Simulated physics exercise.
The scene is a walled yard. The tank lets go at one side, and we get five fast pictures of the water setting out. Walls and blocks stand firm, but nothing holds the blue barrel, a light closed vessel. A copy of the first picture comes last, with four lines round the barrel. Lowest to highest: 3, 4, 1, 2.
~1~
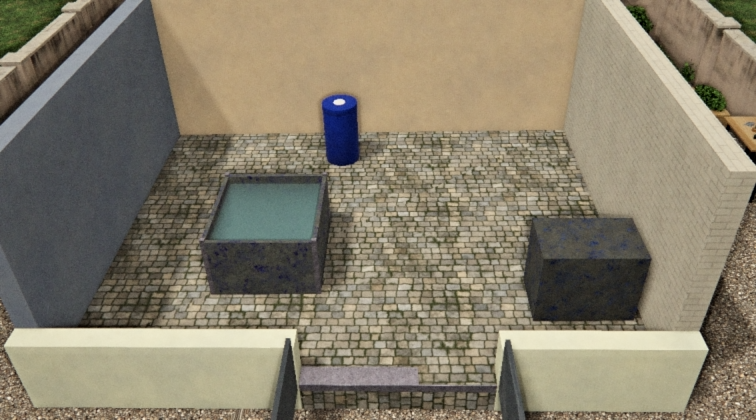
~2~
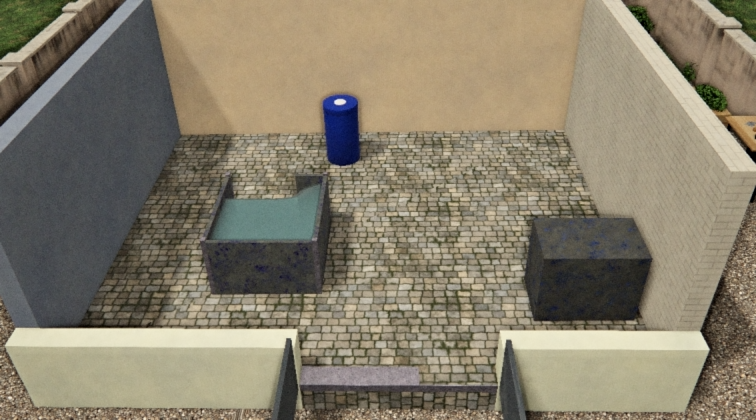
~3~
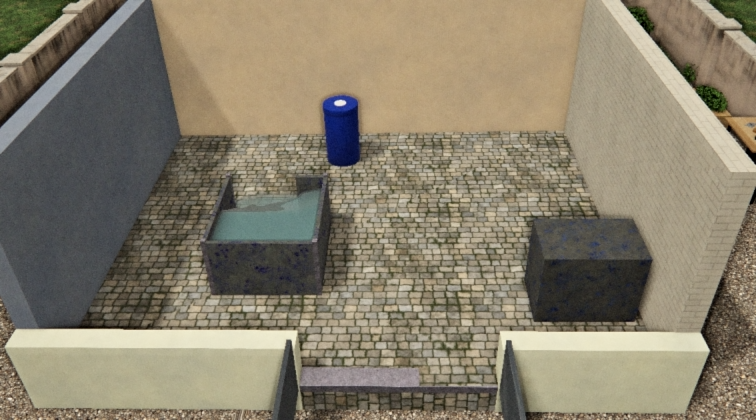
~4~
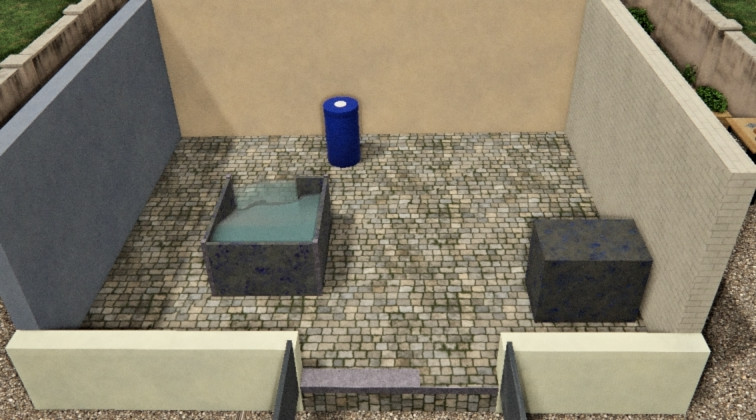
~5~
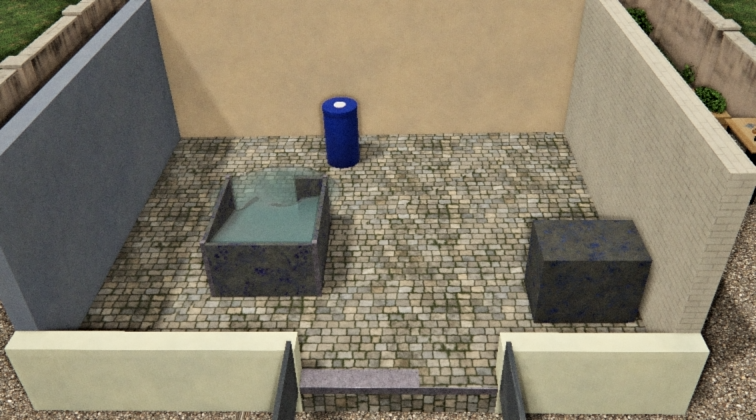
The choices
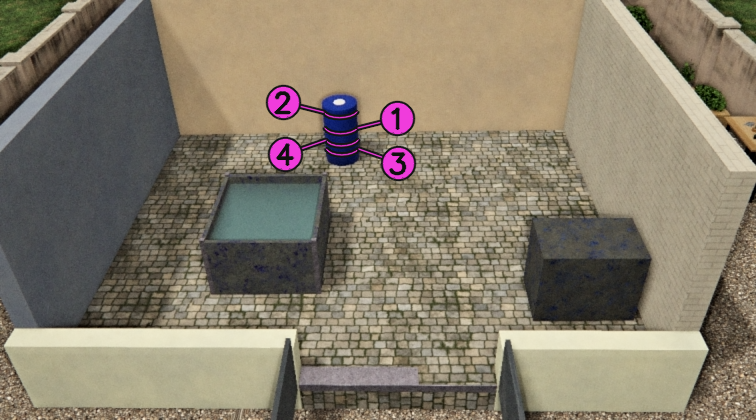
Water in the dark tank drops and ripples after its far side opens in the yard.
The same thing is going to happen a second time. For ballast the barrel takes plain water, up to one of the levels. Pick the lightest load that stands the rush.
3.
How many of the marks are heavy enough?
All four.
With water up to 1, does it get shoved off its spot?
No, that is safe.
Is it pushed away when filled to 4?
No.
In magenta, 1 at (340, 133); 2 at (339, 117); 3 at (341, 154); 4 at (341, 145); from the bottom up 3, 4, 1, 2.
With 1, it does not move.
With 2, it does not move.
With 3, it does not move.
With 4, it does not move.
